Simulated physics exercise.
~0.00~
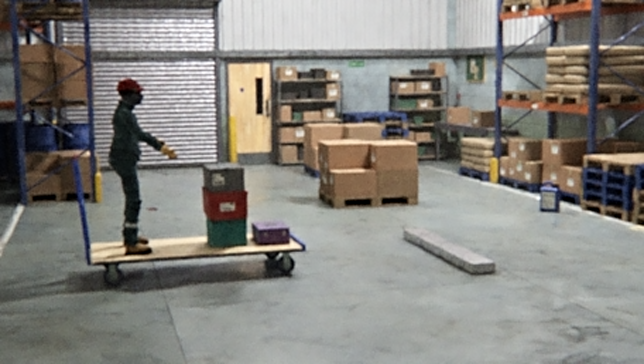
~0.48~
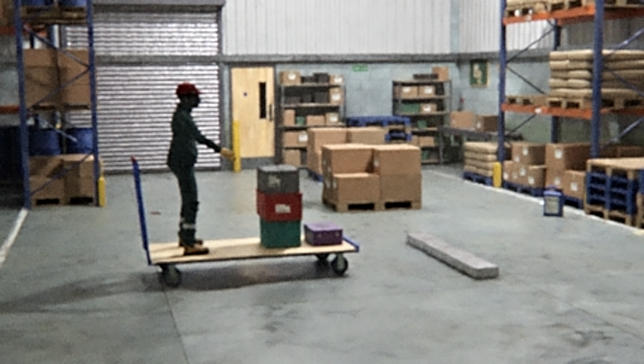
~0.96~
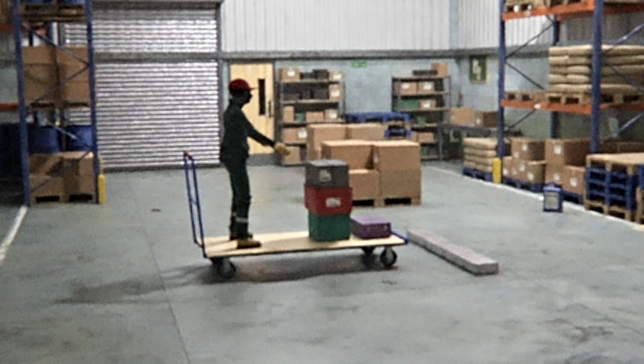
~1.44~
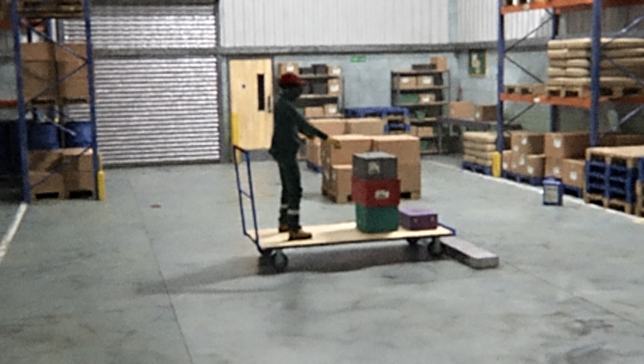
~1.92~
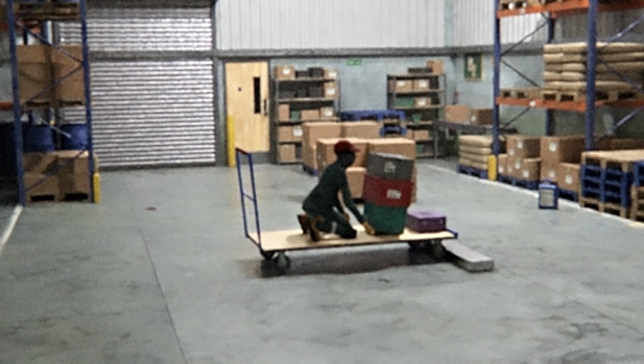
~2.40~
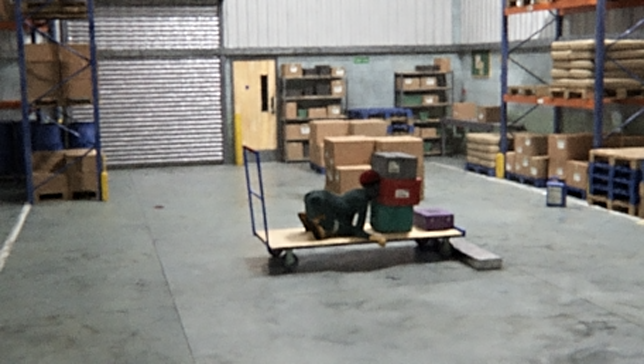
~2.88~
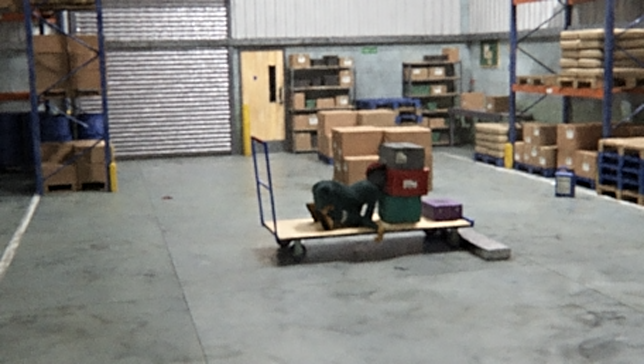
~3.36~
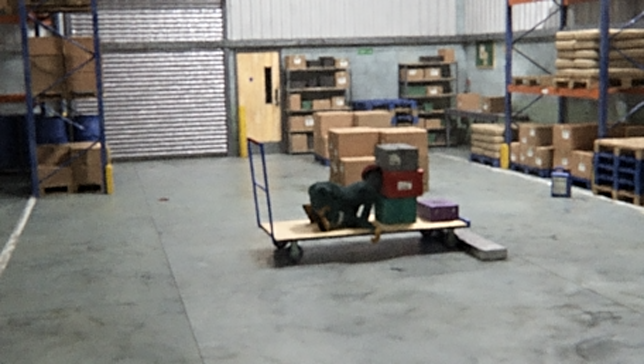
To begin with, a figure in dark green clothes and a red cap stands on a flat trolley rolling right across a warehouse floor, one arm held out toward a stack of a grey, a red and a green box, with a low purple case ahead of them. The trolley reaches a pale kerb and stops against it. The figure drops to its knees and pitches forward into the stack, which shifts slightly. It then slumps low on the deck behind the boxes. At the end, the figure and all the boxes remain aboard, the stack still upright.
